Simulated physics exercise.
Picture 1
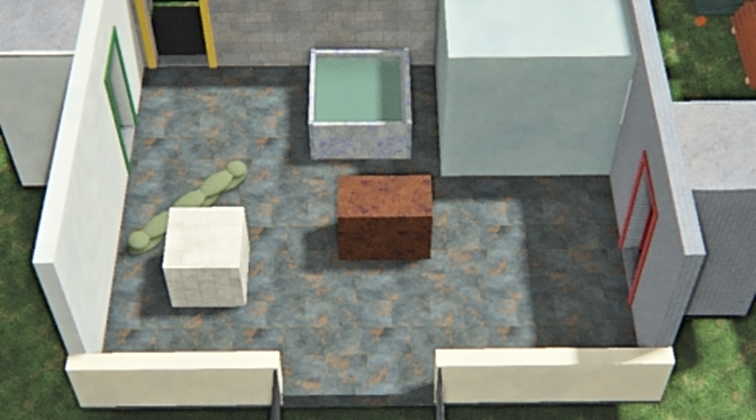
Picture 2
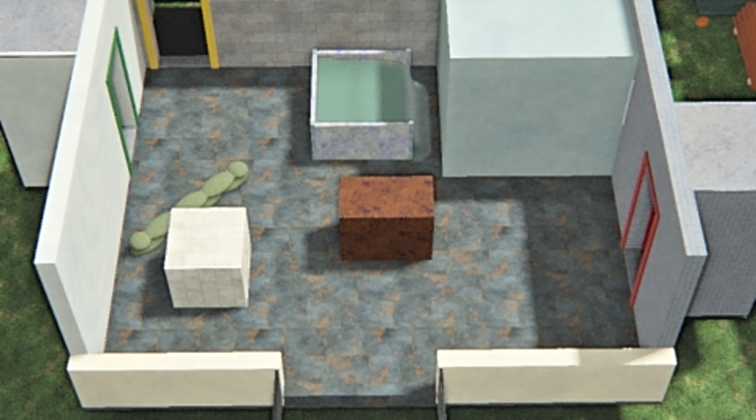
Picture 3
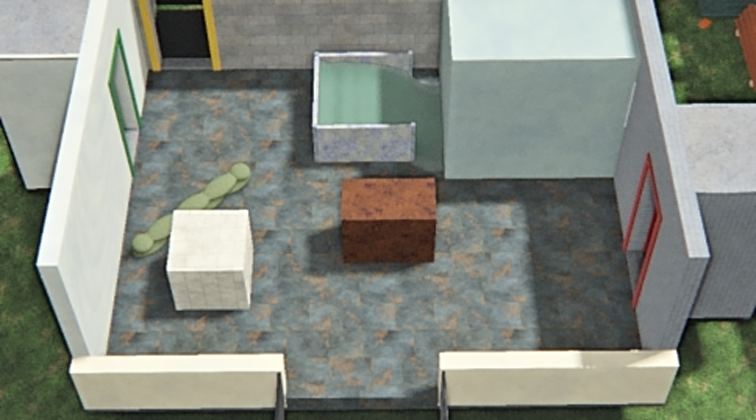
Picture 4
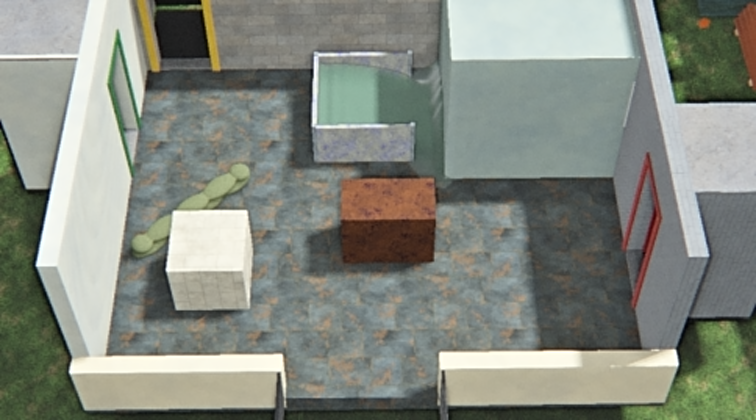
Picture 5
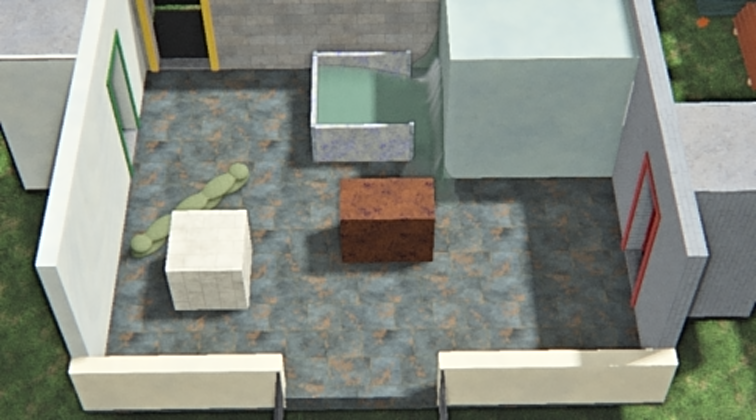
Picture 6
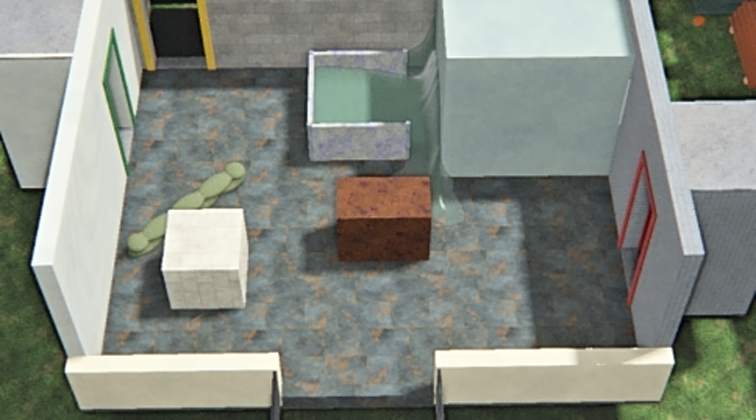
Pale green water pours from a grey-white tank at the back of an L-shaped, walled yard, seen from high above the front. A large pale blue block fills the back right, with a rust-brown block centre, a white block and lumpy green shape left, and yellow, green and red doorways around. The tank's right side opens, and water spreads against the pale block, then runs forward beyond its corner, while the camera sways slightly.
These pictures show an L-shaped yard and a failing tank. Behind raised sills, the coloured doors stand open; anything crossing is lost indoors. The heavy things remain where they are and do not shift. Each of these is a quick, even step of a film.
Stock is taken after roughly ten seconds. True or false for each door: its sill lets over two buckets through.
The red door false; the yellow door true; the green door true.
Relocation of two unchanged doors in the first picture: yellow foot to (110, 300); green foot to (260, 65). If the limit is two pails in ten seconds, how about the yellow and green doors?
Then: The yellow one falls short, the green one tops the mark.
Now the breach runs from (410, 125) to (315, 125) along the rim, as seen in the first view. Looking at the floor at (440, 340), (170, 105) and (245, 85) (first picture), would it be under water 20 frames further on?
Point by point: Unwetted; unwetted; unwetted.
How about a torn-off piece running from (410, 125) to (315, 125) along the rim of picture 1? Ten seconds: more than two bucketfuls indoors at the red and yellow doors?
Here's how I see it: The red door crosses the line and the yellow door doesn't reach it.
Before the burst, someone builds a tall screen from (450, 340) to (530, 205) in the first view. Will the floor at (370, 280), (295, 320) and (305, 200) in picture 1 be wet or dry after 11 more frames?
Reading the points as listed, I get left untouched, then left untouched, then deluged.
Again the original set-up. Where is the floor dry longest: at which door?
It would be the red one.
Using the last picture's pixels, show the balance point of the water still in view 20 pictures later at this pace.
That puts it at around (354, 154).
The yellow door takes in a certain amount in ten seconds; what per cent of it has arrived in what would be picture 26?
That comes out to 10 per cent by my count.
A moment on, water covers 15 % of the floor; the red door not reached, the yellow door not reached, the green door not reached.
Next, water covers 35 % of the floor; the red door not reached, the yellow door wet at the sill, nothing in, the green door not reached.
Then, water covers 55 % of the floor; the red door not reached, the yellow door under two buckets in, the green door under two buckets in.
Later, water covers 65 % of the floor; the red door wet at the sill, nothing in, the yellow door under two buckets in, the green door over two buckets in.
In the end, water covers 90 % of the floor; the red door wet at the sill, nothing in, the yellow door over two buckets in, the green door over two buckets in.
